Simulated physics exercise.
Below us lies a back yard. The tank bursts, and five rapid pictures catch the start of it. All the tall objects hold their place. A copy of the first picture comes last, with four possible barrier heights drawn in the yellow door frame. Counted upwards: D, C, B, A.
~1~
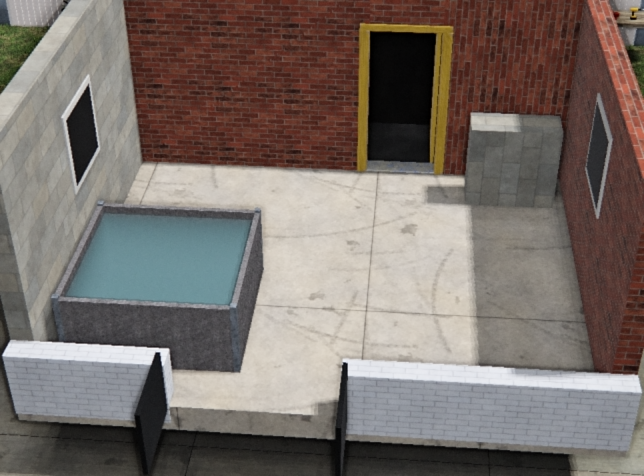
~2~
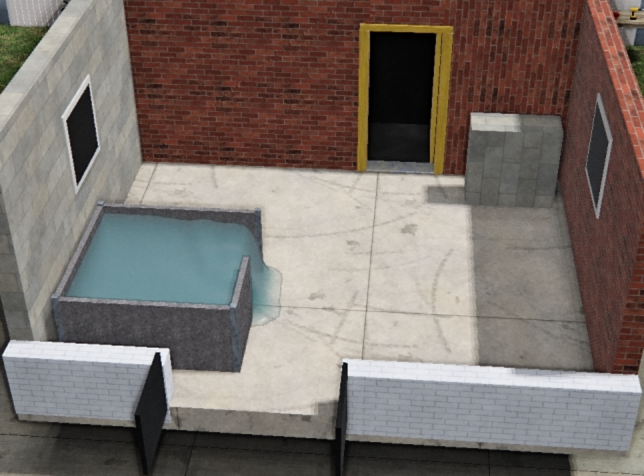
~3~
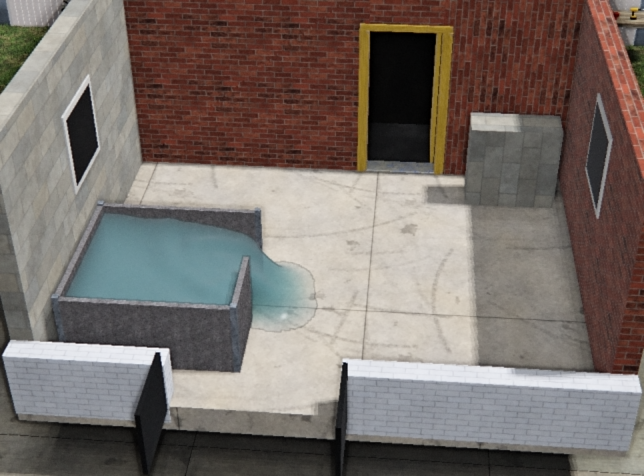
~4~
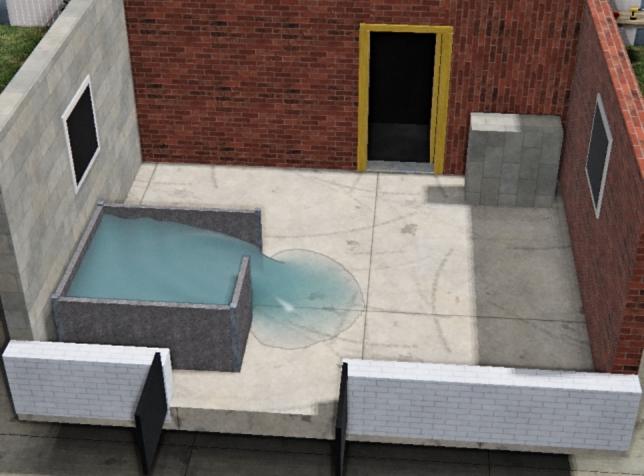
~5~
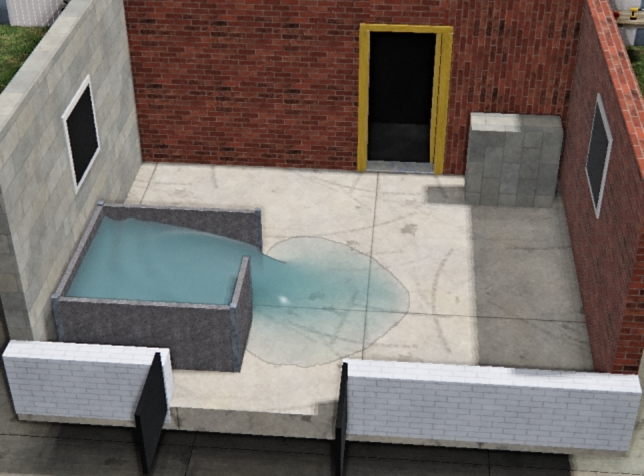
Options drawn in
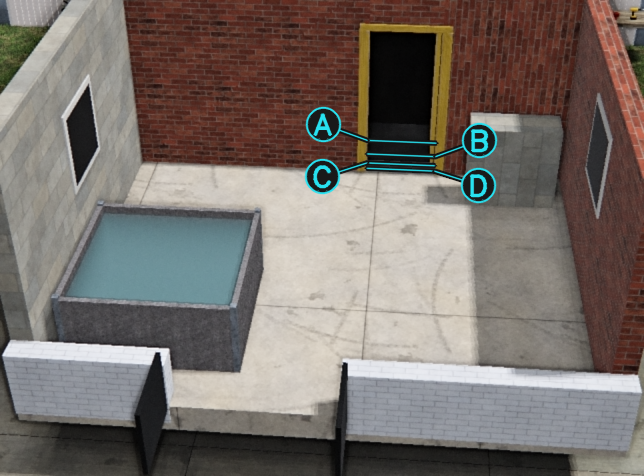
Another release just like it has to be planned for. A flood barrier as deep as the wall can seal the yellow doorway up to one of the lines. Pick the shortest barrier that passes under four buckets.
C will do.
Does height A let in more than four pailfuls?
No.
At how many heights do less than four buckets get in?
Three of the four.
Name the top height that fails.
D.
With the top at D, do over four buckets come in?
Yes, it does.
On the marked copy, A at (401, 141); B at (401, 155); C at (400, 164); D at (400, 169); from the bottom up D, C, B, A.
If A is chosen, nothing gets over.
If B is chosen, nothing gets over.
If C is chosen, a splash gets over, under a bucket.
If D is chosen, about 15 bucketfuls get in.
